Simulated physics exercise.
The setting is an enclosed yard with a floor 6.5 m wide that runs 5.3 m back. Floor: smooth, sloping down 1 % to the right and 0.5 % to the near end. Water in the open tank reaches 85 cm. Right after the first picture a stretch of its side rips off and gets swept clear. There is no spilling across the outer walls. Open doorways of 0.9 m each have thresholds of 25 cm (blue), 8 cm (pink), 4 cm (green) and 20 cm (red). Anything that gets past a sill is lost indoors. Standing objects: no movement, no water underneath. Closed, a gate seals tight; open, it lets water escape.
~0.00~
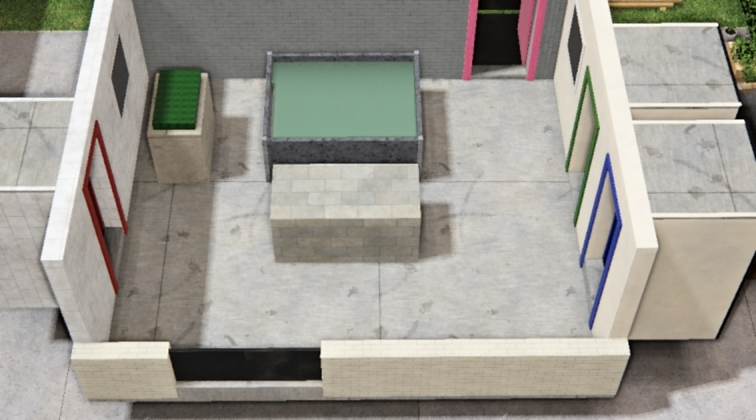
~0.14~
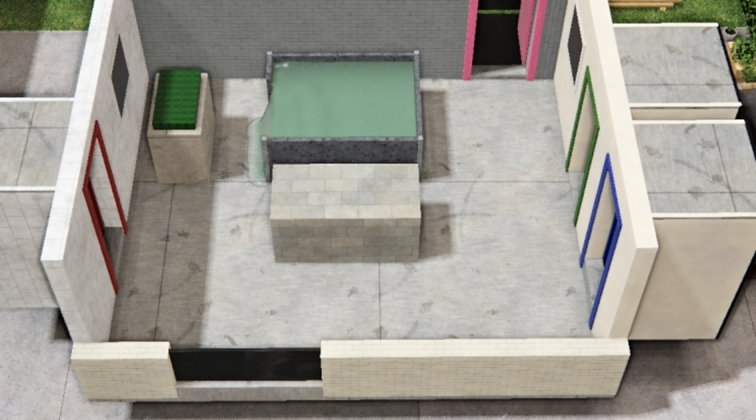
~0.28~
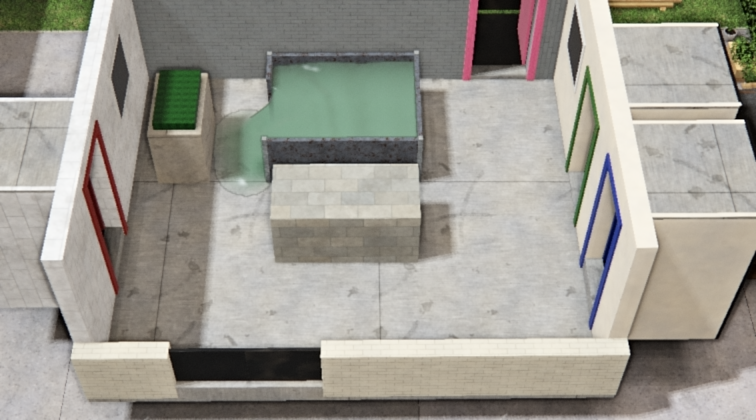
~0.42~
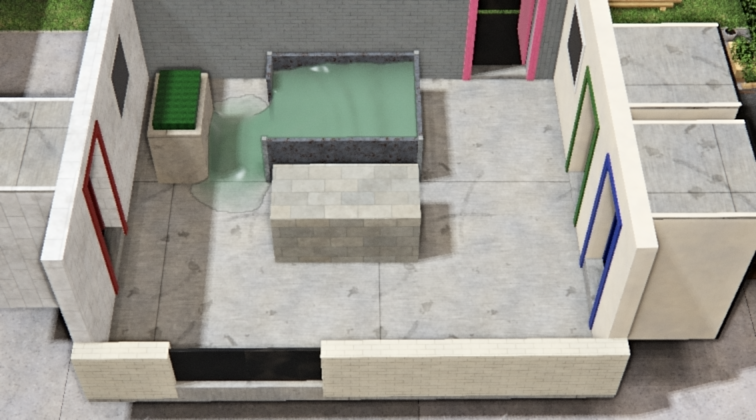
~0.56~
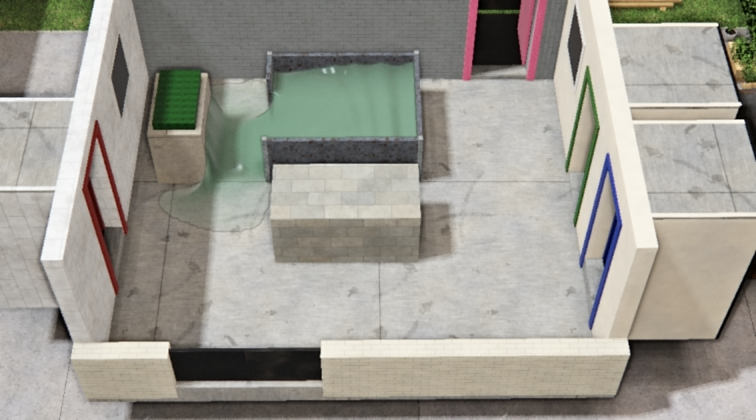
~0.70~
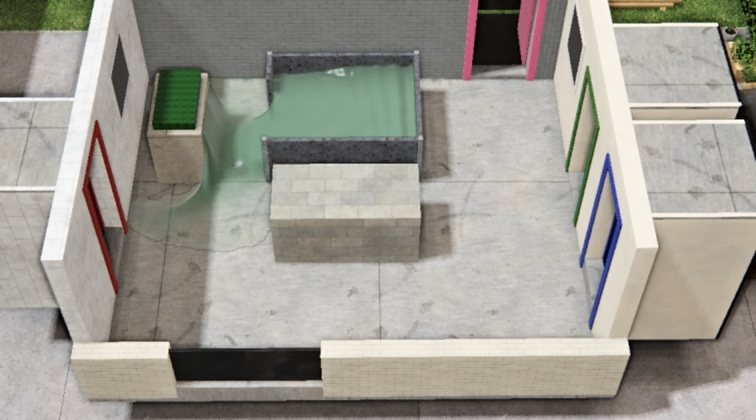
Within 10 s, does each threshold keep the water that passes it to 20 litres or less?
The blue door does; the pink door does; the green door does not; the red door does.
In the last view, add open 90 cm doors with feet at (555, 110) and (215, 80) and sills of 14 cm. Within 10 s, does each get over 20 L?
First door short of the limit, second door beyond the limit.
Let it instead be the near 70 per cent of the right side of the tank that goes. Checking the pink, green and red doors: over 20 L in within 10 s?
Compared with the limit, pink is higher, green is higher and red is lower.
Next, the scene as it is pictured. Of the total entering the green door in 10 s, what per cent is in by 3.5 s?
Around 0 percent.
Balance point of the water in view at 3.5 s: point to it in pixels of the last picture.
Centre: Approx. (278, 196) px.
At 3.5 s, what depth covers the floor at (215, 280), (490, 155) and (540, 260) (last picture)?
Approximately 6, 0 and 0 centimetres, going through them in turn.
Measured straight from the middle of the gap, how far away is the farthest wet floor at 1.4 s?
4.2 m.
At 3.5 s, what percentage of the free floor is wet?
Close to 60 in a hundred parts are wet.
After 1.4 s water covers 30 % of the floor and is deepest (61 cm) near (223, 150); blue door not reached, pink door not reached, green door not reached, red door 16 cm at the sill, 0 L in.
After 2.2 s water covers 40 % of the floor and is deepest (43 cm) near (223, 150); blue door not reached, pink door not reached, green door not reached, red door 19 cm at the sill, 0 L in.
After 3.5 s water covers 60 % of the floor and is deepest (30 cm) near (148, 359); blue door not reached, pink door 6 cm at the sill, 0 L in, green door not reached, red door 15 cm at the sill, 1 L in.
After 6.0 s water covers 85 % of the floor and is deepest (24 cm) near (581, 322); blue door 23 cm at the sill, 0 L in, pink door 4 cm at the sill, 0 L in, green door 10 cm at the sill, 3 L in, red door 11 cm at the sill, 2 L in.
After 10.0 s water covers 100 % of the floor and is deepest (18 cm) near (588, 369); blue door 17 cm at the sill, 0 L in, pink door 8 cm at the sill, 0 L in, green door 13 cm at the sill, 150 L in, red door 8 cm at the sill, 2 L in.
